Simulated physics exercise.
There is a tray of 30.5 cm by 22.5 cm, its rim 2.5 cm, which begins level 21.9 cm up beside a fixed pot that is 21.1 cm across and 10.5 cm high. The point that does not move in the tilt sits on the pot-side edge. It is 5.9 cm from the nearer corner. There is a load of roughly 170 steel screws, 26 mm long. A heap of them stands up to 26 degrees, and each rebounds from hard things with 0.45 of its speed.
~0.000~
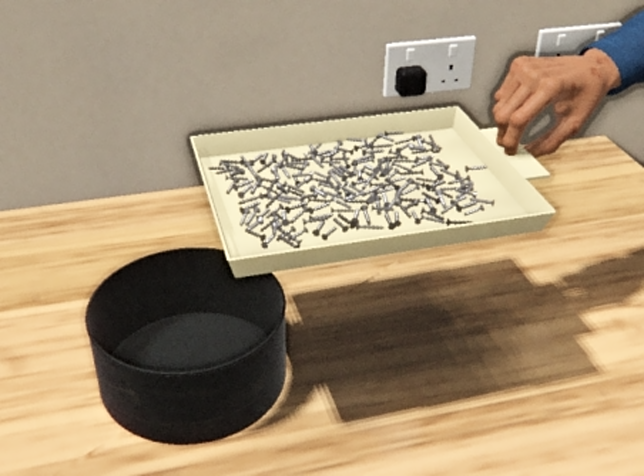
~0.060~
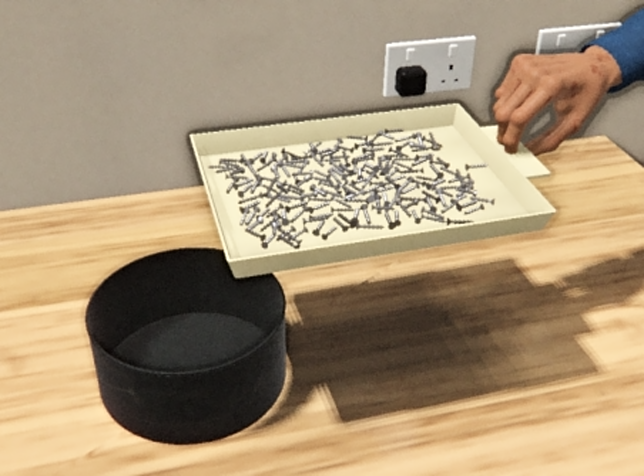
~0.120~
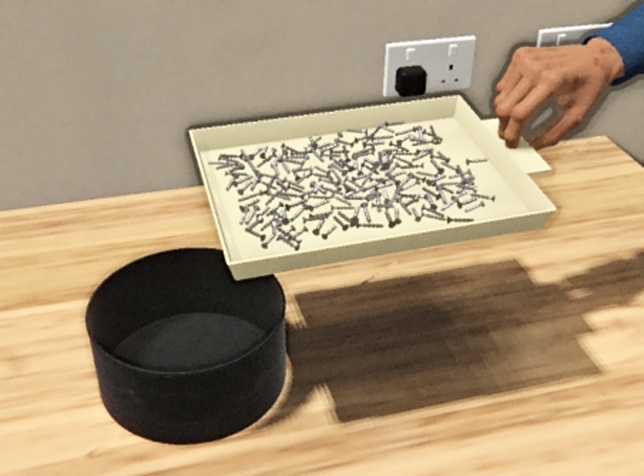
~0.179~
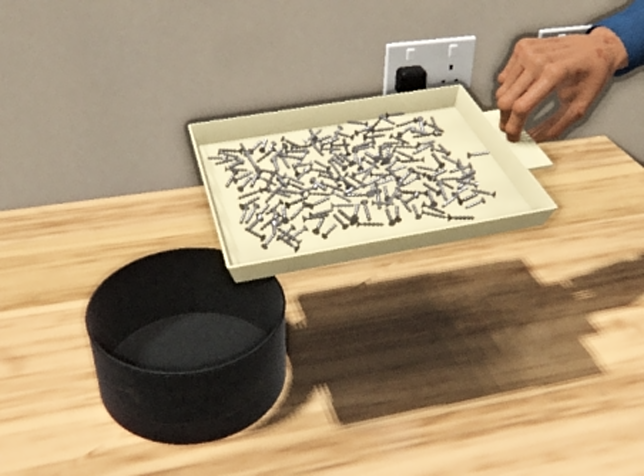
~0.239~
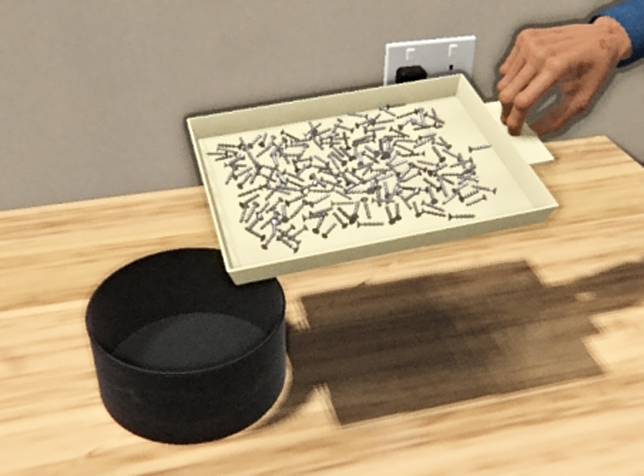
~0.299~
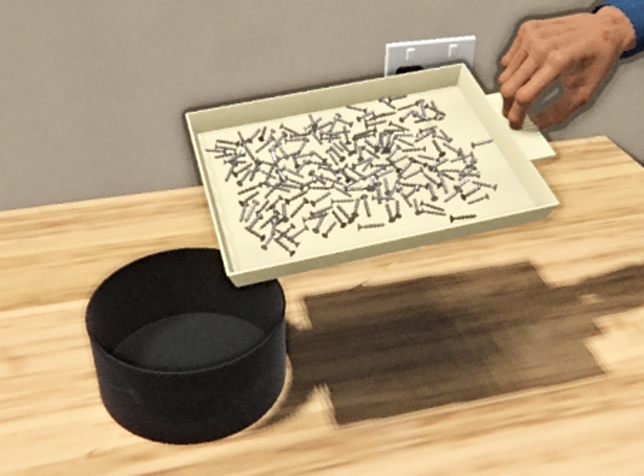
A shallow cream tray scattered with small grey screws is held above a pale wooden worktop, seen from slightly above, against a grey wall with white sockets. A round black pot stands at the lower left, and a hand in a blue sleeve grips the tray's tab at the right. The hand gradually raises the tray's far side, tilting it slightly towards the viewer's left, while the camera stays still.
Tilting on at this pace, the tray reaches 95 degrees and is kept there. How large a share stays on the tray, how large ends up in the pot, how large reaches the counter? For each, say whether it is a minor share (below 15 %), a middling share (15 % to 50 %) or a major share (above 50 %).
Tray: Probably a low amount. Pot: Probably a low amount. Counter: Probably over half of it.
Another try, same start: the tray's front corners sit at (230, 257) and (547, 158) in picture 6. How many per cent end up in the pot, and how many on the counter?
Final per cent - pot 90, counter 10.
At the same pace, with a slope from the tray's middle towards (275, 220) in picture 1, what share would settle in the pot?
About 70 per cent.
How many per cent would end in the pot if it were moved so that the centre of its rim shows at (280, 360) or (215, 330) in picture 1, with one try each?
95 and 55 %.
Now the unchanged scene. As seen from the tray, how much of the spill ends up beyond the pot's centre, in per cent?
Around 10 per cent, give or take.
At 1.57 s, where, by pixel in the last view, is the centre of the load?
Near (313, 258).
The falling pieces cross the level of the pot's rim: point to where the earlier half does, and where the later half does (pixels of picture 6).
Early: About (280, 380); late: About (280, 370).
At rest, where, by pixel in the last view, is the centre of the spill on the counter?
Middle of the spill at rest: Roughly (283, 470).
After 1.06 s, tilt 51 degrees; the tray holds 100 %, the pot 0 %.
Then, at 1.57 s, tilt 76 degrees; the tray holds 95 %, the pot 0 %.
After 2.15 s, tilt 95 degrees; the tray holds 0 %, the pot 5 %.
In the end, at 3.0 s, tray 0 %, pot 5 %, counter 95 %.
